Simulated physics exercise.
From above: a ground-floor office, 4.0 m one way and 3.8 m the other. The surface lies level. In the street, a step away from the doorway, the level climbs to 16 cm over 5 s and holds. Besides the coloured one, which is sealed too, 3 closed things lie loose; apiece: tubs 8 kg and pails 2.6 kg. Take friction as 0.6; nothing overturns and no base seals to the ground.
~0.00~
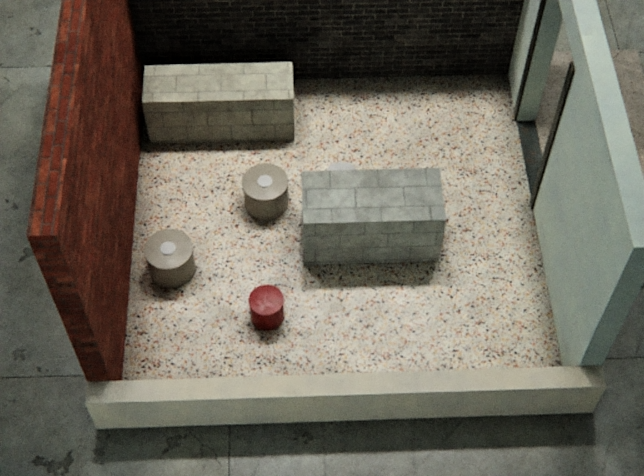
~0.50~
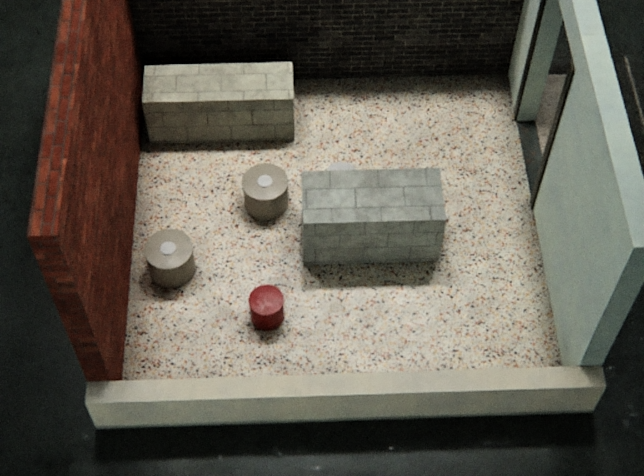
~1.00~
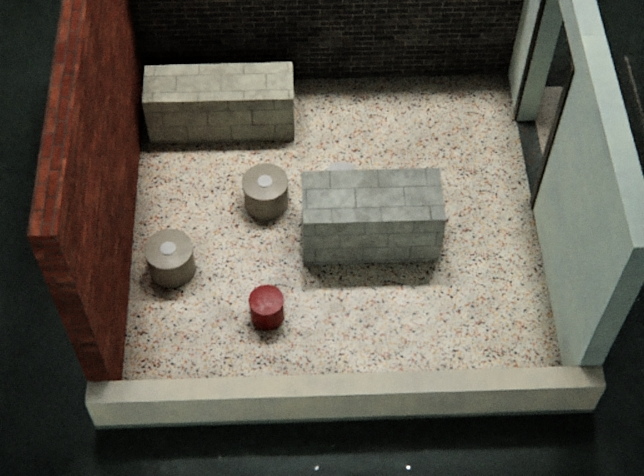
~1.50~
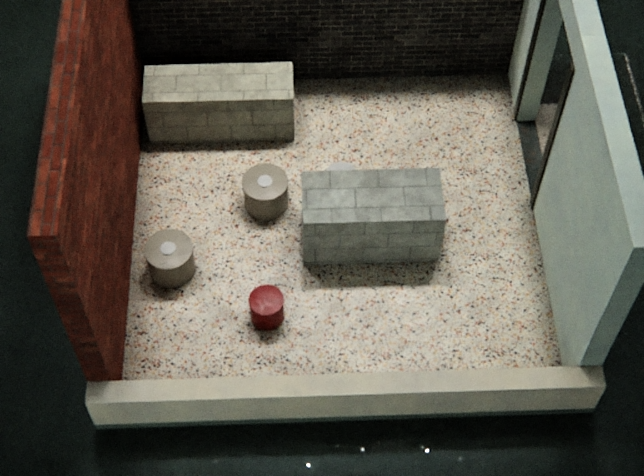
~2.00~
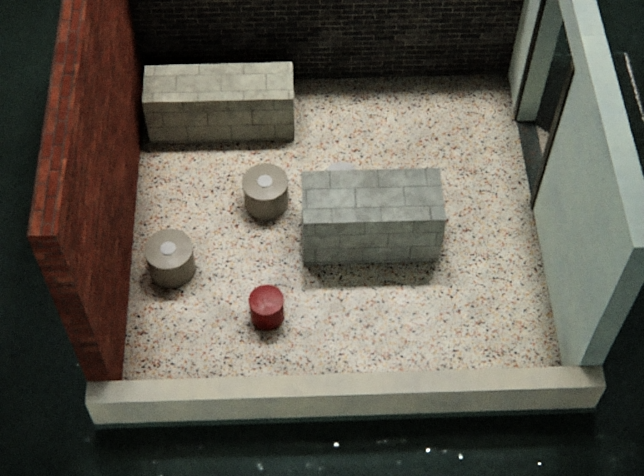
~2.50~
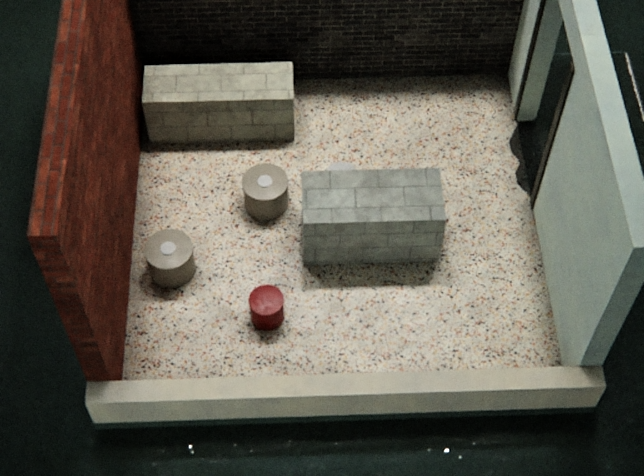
Dark water spread over the grey ground outside the walls, then small white specks drifted on it and a dark edge showed at the right-hand doorway, while the blocks and round tubs inside never moved.
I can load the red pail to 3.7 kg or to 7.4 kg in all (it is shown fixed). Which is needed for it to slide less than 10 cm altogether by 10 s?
Verdict: The smaller load will do.
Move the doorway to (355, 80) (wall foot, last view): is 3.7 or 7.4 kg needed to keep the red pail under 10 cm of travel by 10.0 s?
In that case the lower weight is enough.
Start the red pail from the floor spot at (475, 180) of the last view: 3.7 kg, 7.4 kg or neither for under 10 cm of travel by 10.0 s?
Neither holds.
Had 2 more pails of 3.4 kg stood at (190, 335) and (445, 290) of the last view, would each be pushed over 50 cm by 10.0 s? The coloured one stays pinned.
In turn: Less, short of it.
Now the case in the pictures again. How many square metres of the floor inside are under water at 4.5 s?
Roughly 3.5 m2.
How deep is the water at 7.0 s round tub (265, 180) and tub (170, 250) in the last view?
About 3 and 0 cm.
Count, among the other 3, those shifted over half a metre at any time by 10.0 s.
That makes 2.
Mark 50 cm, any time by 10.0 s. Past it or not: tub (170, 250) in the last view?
Answer: Under.
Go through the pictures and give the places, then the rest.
The first frame shows the red pail at (266, 300) rests on the ground; 0.0 m2 under water; 0 of 4 have shifted.
The second frame shows the red pail at (266, 300) rests on the ground; 0.0 m2 under water; 0 of 4 have shifted.
The third frame shows the red pail at (266, 300), on the bottom; water covers 0.0 m2; 0 of 4 have shifted.
The fourth frame shows the red pail at (266, 300) rests on the ground; 0.0 m2 under water; 0 of 4 have shifted.
The fifth frame shows the red pail at (266, 300) rests on the ground; water covers 0.0 m2; 0 of 4 have shifted.
The sixth frame shows the red pail at (266, 300) rests on the ground; water covers 0.0 m2; 0 of 4 have shifted.
After 3.5 s the red pail would be 0 cm from its start with 3.7 kg and 0 cm from its start with 7.4 kg; 0 cm of water round it then.
After 4.5 s the red pail would be 0 cm from its start with 3.7 kg and 0 cm from its start with 7.4 kg; 0 cm of water round it then.
After 7.0 s the red pail would be 0 cm from its start with 3.7 kg and 0 cm from its start with 7.4 kg; 1 cm of water round it then.
After 10.0 s the red pail would be 0 cm from its start with 3.7 kg and 0 cm from its start with 7.4 kg; 3 cm of water round it then.
